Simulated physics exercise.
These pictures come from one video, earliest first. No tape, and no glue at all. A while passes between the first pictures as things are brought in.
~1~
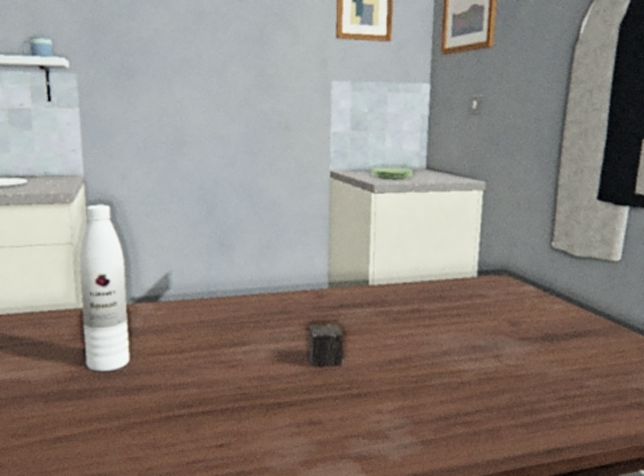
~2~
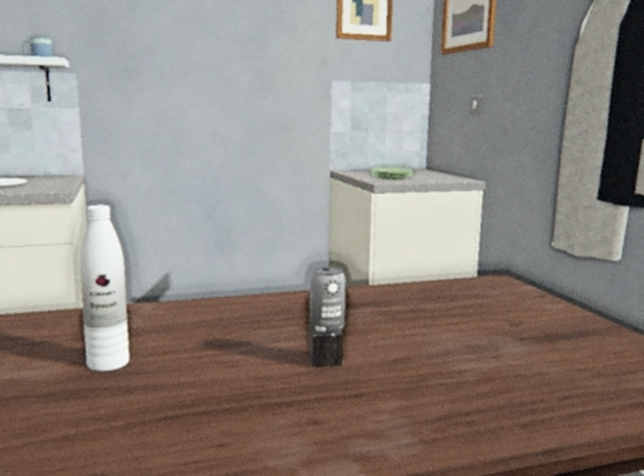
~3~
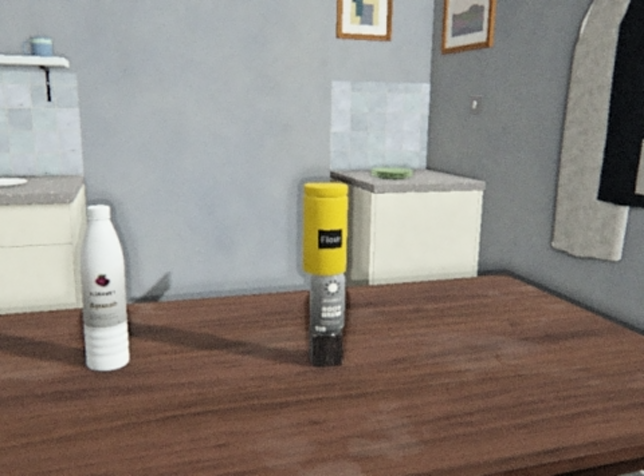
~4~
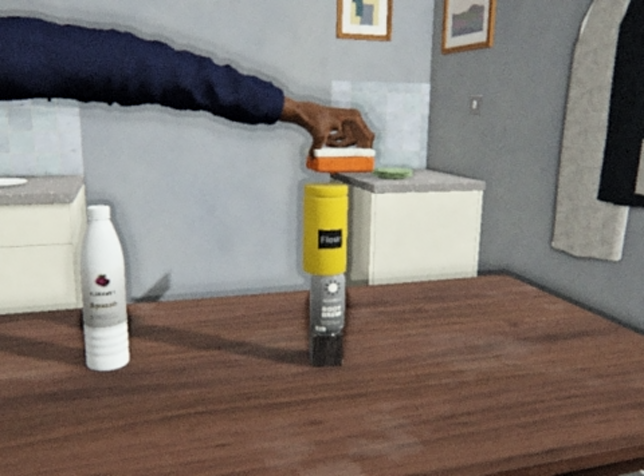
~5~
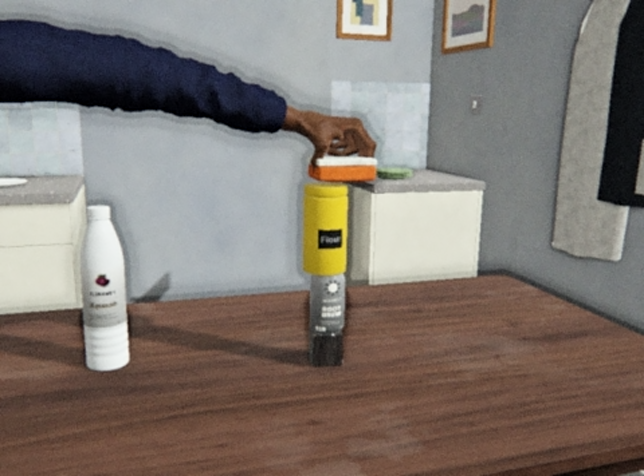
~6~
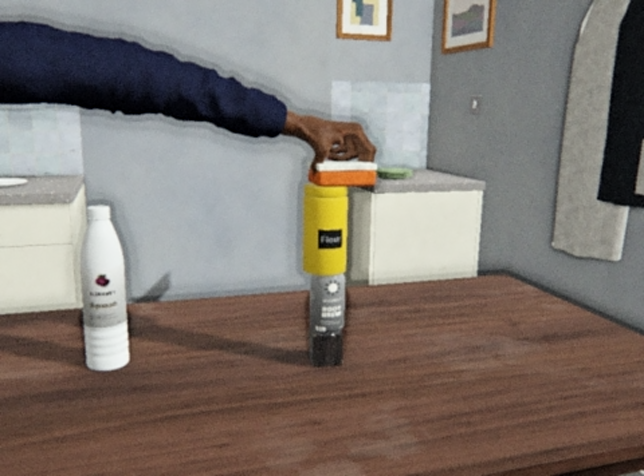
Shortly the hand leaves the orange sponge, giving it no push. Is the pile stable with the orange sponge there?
Safe to say it works.
Then, 0.40 s after the last picture, nothing has stirred.
Then, 1.20 s after the last picture, orange sponge resting near (341, 174).
At rest, all 5 in place. Seen from the same camera at the end, orange sponge near (340, 175). The pile holds.
